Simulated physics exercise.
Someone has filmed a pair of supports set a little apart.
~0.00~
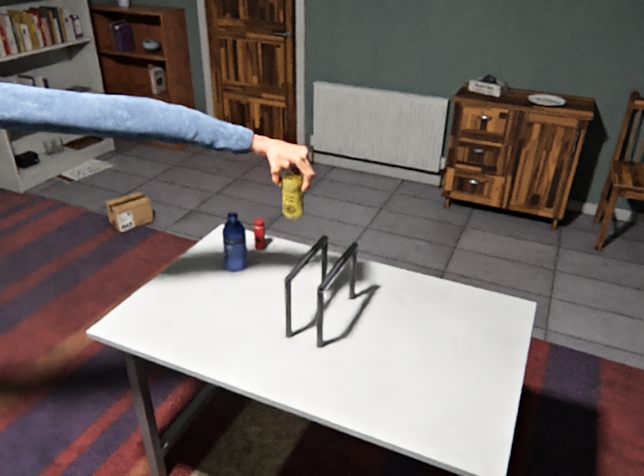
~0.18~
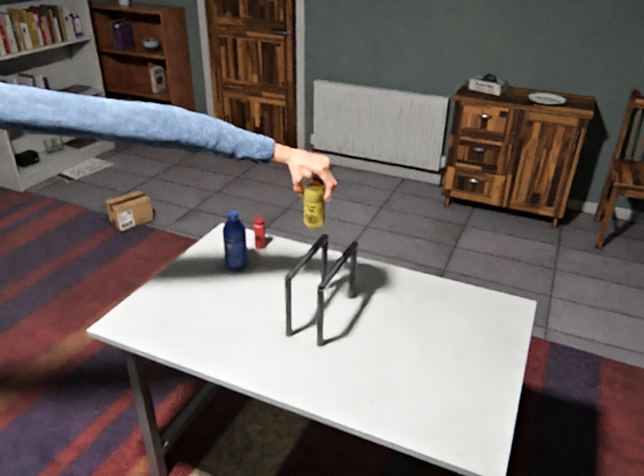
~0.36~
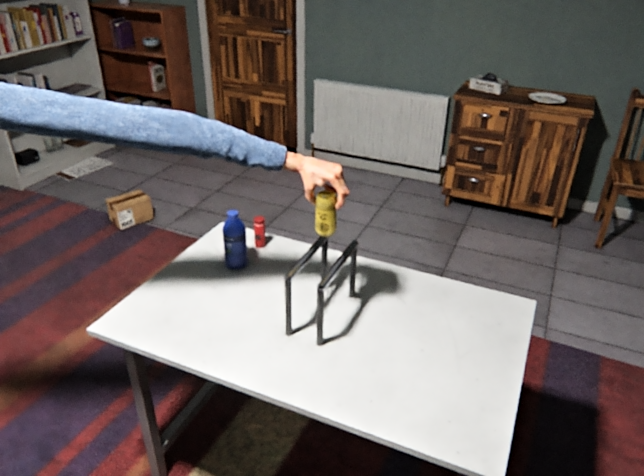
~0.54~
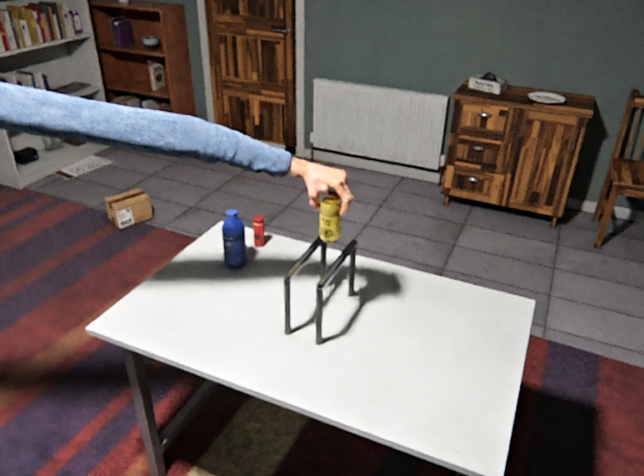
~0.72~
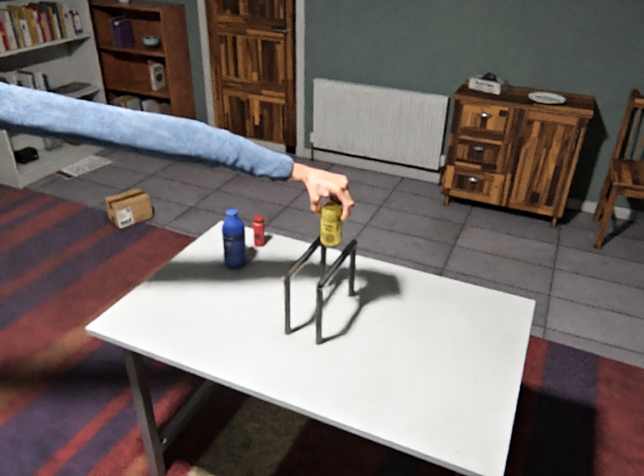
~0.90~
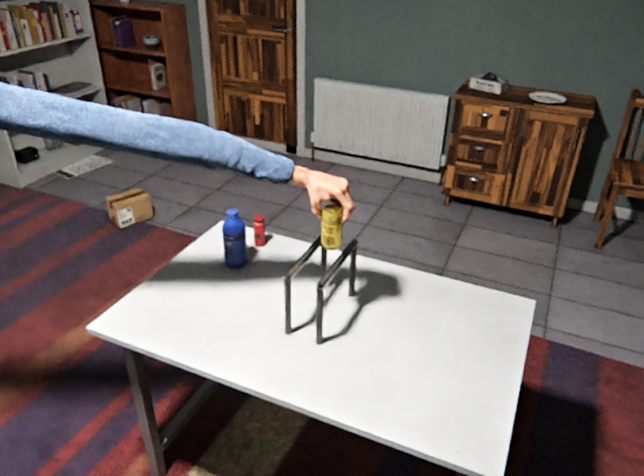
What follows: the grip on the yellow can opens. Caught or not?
The can lodges.
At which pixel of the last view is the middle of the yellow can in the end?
Around (317, 250).
Around 1.10 s, yellow can displaced about its own width near (331, 241).
Around 1.20 s, yellow can rocked 40° from its first pose near (320, 245).
Finally (1.9 s), down or leaning hard on the stand or table, yellow can; the other 2 still in place. Final places as the last picture's camera would see them, yellow can near (317, 250). The can stays on top.
